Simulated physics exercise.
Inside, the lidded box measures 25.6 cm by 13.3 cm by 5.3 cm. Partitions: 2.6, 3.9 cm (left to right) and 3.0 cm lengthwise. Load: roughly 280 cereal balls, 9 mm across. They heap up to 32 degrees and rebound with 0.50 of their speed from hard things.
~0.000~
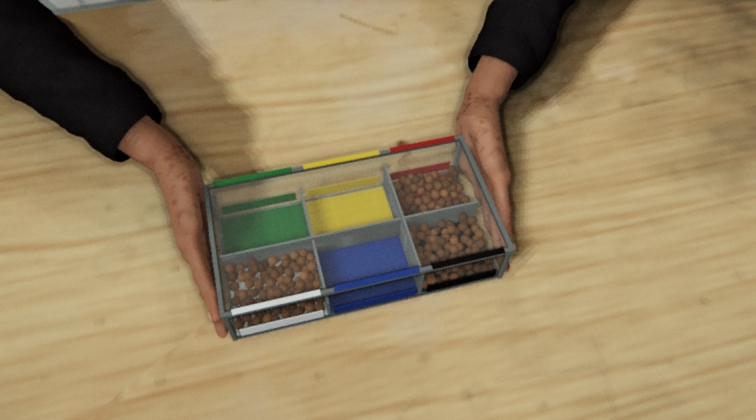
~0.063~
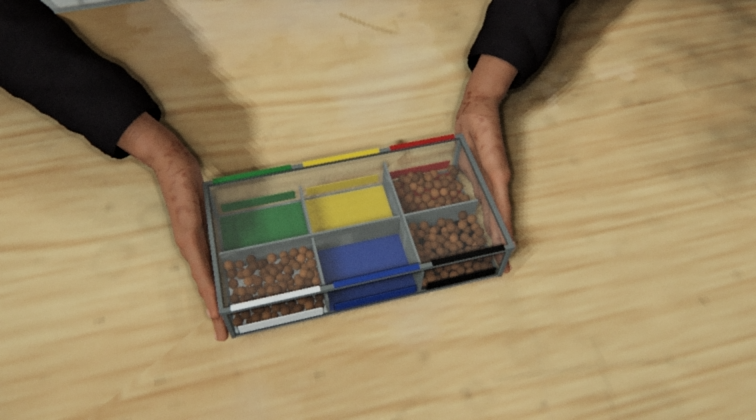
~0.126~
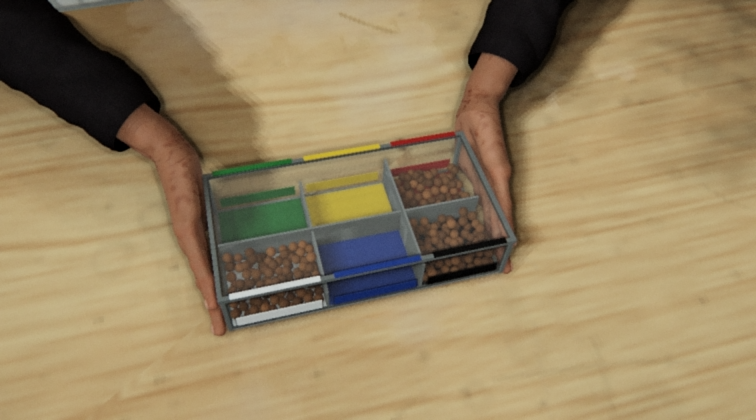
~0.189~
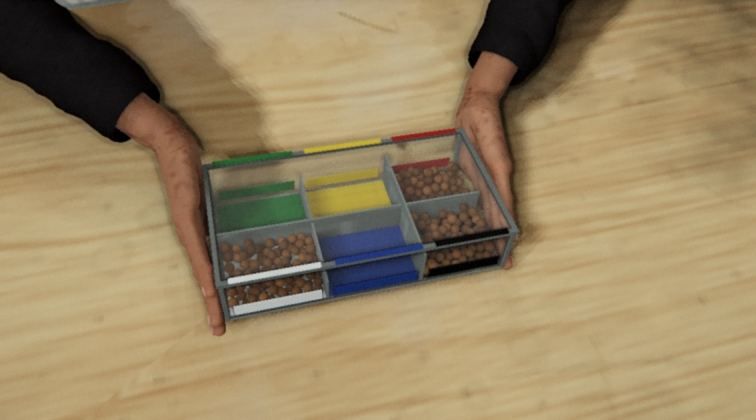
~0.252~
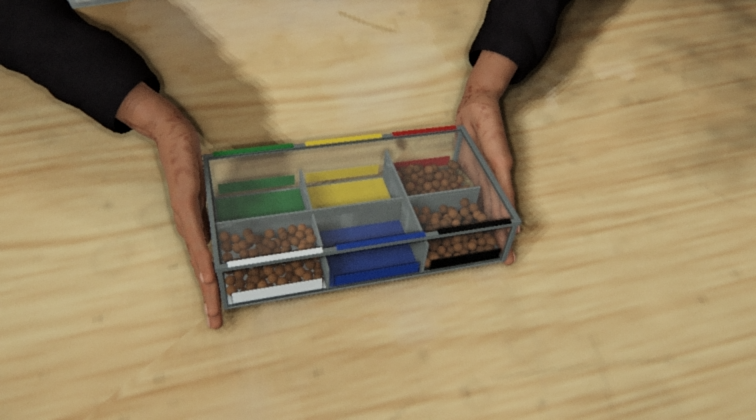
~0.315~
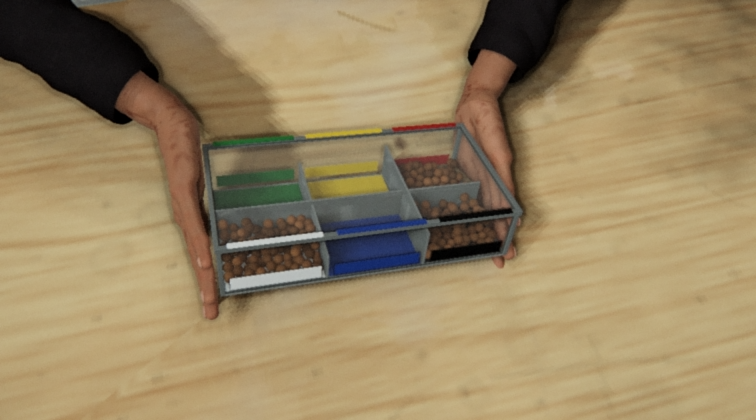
Two hands gradually tilt a clear lidded box with brown balls in three of six compartments.
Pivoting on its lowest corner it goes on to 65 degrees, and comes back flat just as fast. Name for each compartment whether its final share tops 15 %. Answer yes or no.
Red compartment: Yes; blue compartment: No; green compartment: No; yellow compartment: No; white compartment: Yes; black compartment: Yes.
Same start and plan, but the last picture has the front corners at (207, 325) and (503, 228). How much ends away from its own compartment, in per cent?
It would be near 0 per cent.
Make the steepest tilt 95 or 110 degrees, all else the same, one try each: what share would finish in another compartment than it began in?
Some 50 and 60 per cent.
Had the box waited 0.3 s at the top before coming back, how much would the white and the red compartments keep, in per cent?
Then: White 35, red 30.
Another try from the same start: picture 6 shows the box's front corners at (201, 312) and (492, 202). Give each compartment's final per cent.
Red 30; blue 0; green 0; yellow 0; white 40; black 30.
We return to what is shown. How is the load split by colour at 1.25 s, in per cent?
Red 30; blue 0; green 0; yellow 0; white 40; black 30.
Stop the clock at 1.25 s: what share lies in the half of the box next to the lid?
About 0 per cent.
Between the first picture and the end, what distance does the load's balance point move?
Some 1.5 cm.
Then, at 1.25 s, tilt 64 degrees; red 30 %, white 40 %, black 30 %.
After 1.87 s, tilt 27 degrees; red 30 %, white 40 %, black 30 %.
Then, at 2.53 s, tilt 0 degrees; red 30 %, white 40 %, black 30 %.
At rest (2.9 s), red 30 %, blue 0 %, green 0 %, yellow 0 %, white 40 %, black 30 %.
